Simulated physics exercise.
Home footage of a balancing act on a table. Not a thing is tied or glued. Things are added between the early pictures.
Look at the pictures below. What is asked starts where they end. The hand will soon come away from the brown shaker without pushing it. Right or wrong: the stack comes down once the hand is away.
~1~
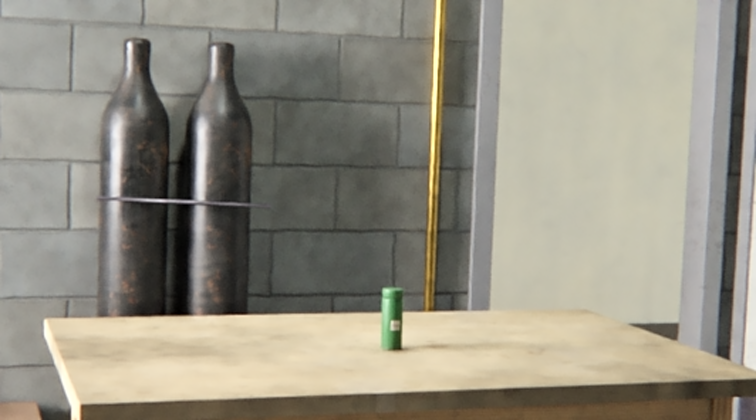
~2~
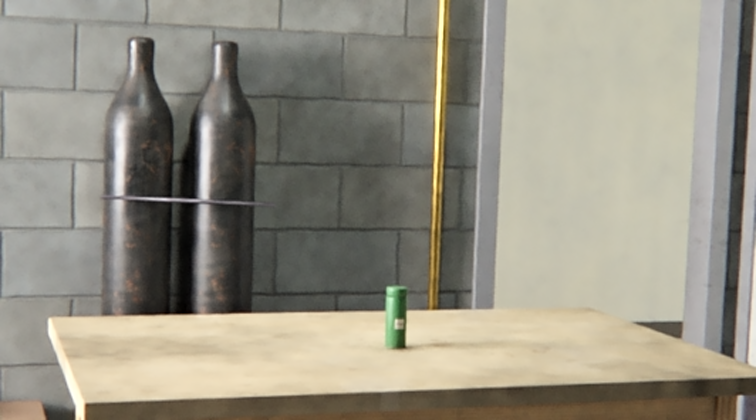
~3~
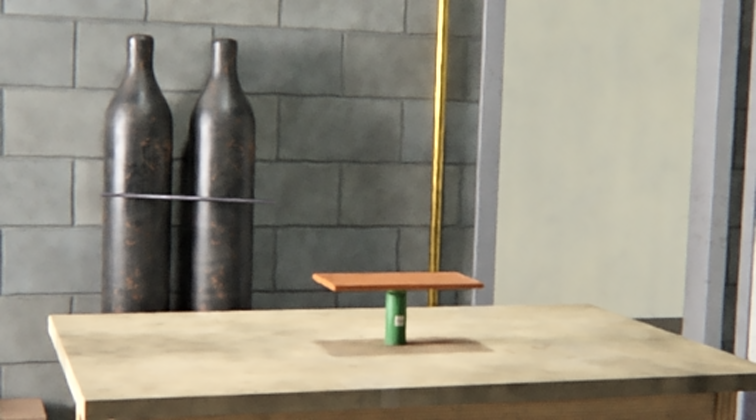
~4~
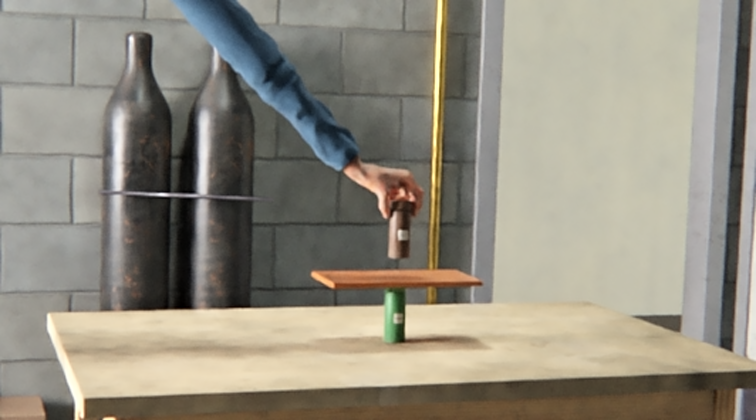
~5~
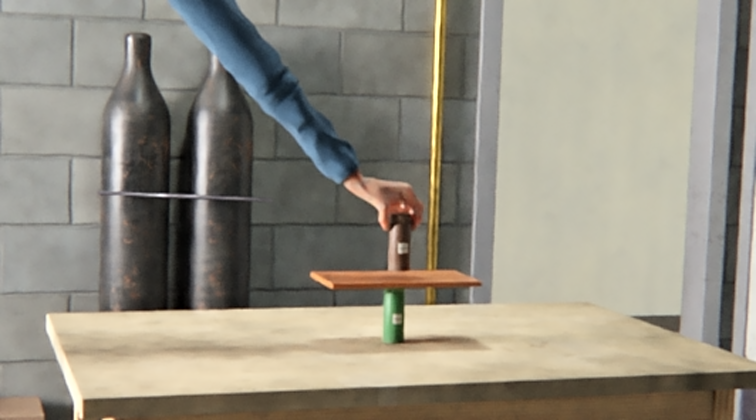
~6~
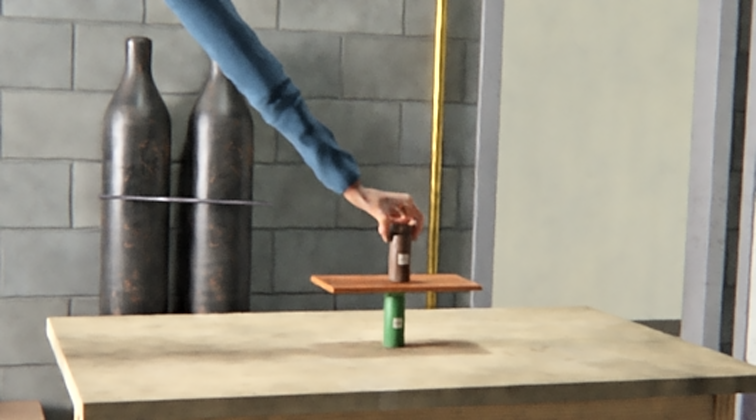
Wrong, it stays balanced.
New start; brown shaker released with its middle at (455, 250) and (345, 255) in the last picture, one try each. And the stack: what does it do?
Try one: The stack collapses; try two: The stack collapses.
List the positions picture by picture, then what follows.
In the first frame, the last thing is not in view yet.
In the second frame, the last thing is not in view yet.
In the third frame, the last thing is not in view yet; orange lid (398, 281).
The fourth frame shows still above its spot; brown shaker (400, 229); orange lid (397, 279).
The fifth frame shows still above its spot; brown shaker (400, 242); orange lid (396, 279).
The sixth frame shows set down, still held; brown shaker (400, 253); orange lid (396, 283).
Then, 0.30 s past the last view, nothing moves.
Then, 0.70 s past the last view, brown shaker resting near (400, 253).
Finally, all 3 still in place. Final places as the last picture's camera would see them, brown shaker near (400, 253). The stack stays up.
